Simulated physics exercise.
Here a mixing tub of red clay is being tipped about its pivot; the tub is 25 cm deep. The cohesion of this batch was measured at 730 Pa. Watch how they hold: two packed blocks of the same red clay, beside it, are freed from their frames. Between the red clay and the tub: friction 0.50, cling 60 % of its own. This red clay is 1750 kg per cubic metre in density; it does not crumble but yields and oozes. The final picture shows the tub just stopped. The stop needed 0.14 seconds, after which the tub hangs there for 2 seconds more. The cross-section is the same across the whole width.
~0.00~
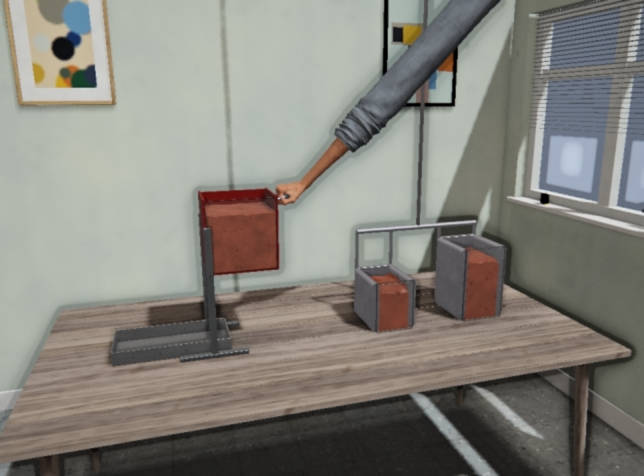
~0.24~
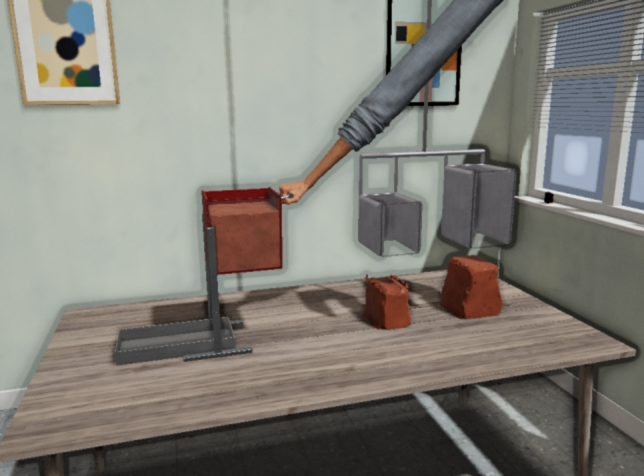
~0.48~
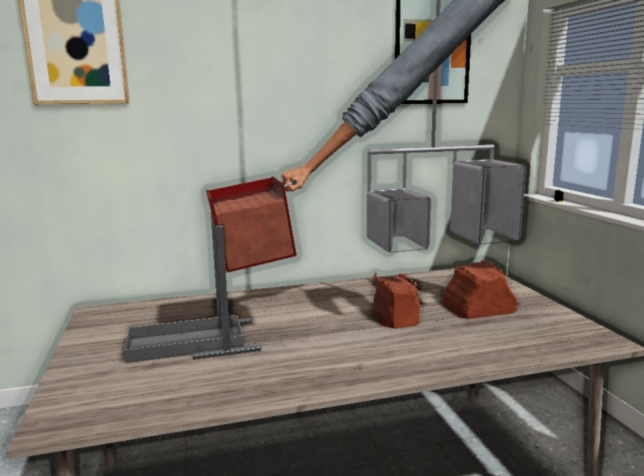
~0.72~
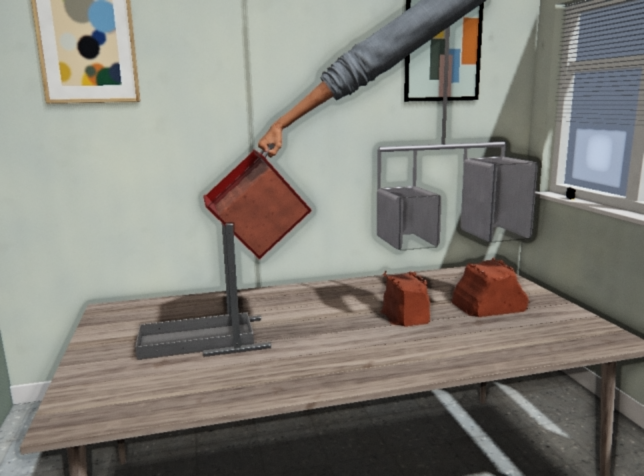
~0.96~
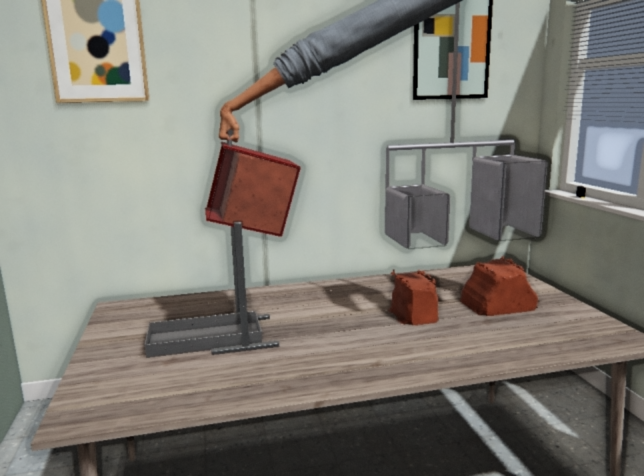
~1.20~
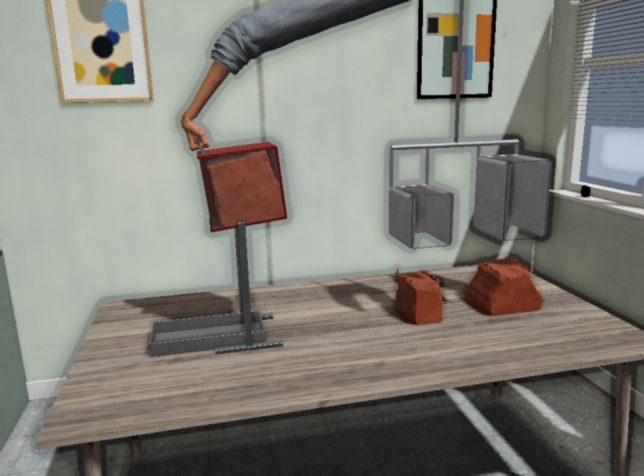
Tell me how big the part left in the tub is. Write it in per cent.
I would say about 51 percent.
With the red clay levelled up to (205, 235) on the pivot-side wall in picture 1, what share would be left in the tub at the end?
It would be close to 65 percent.
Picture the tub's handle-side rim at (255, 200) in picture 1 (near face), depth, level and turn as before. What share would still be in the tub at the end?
I'd put it at close to 100 per cent.
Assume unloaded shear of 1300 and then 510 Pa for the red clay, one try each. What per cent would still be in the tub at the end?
Result: 100 % for the first case, 45 % for the second.
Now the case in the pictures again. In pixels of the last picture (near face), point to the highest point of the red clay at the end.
Peak location: Approx. (263, 183).
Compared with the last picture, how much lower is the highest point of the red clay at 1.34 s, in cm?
About 3 cm.
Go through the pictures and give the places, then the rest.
Handle-side rim at (275, 197), tilt 0 degrees; crest of the red clay at (271, 211); block heights 16 cm, 25 cm (left to right), in the first frame.
Handle-side rim at (279, 197), tilt 0 degrees; crest of the red clay at (275, 211); block heights 16 cm, 21 cm (left to right), in the second frame.
Handle-side rim at (281, 185), tilt 9 degrees; crest of the red clay at (278, 201); block heights 16 cm, 18 cm (left to right), in the third frame.
Handle-side rim at (260, 157), tilt 40 degrees; crest of the red clay at (267, 171); block heights 16 cm, 18 cm (left to right), in the fourth frame.
Handle-side rim at (225, 149), tilt 73 degrees; crest of the red clay at (244, 156); block heights 16 cm, 18 cm (left to right), in the fifth frame.
Handle-side rim at (199, 159), tilt 96 degrees; crest of the red clay at (262, 153); block heights 16 cm, 18 cm (left to right), in the sixth frame.
After 1.34 s, the tub is at 96 degrees and holds 93 %.
After 1.51 s, the tub is at 96 degrees and holds 69 %.
After 1.68 s, the tub is at 96 degrees and holds 58 %.
After 1.85 s, the tub is at 96 degrees and holds 51 %.
After 3.20 s, the tub is at 96 degrees and holds 51 %.
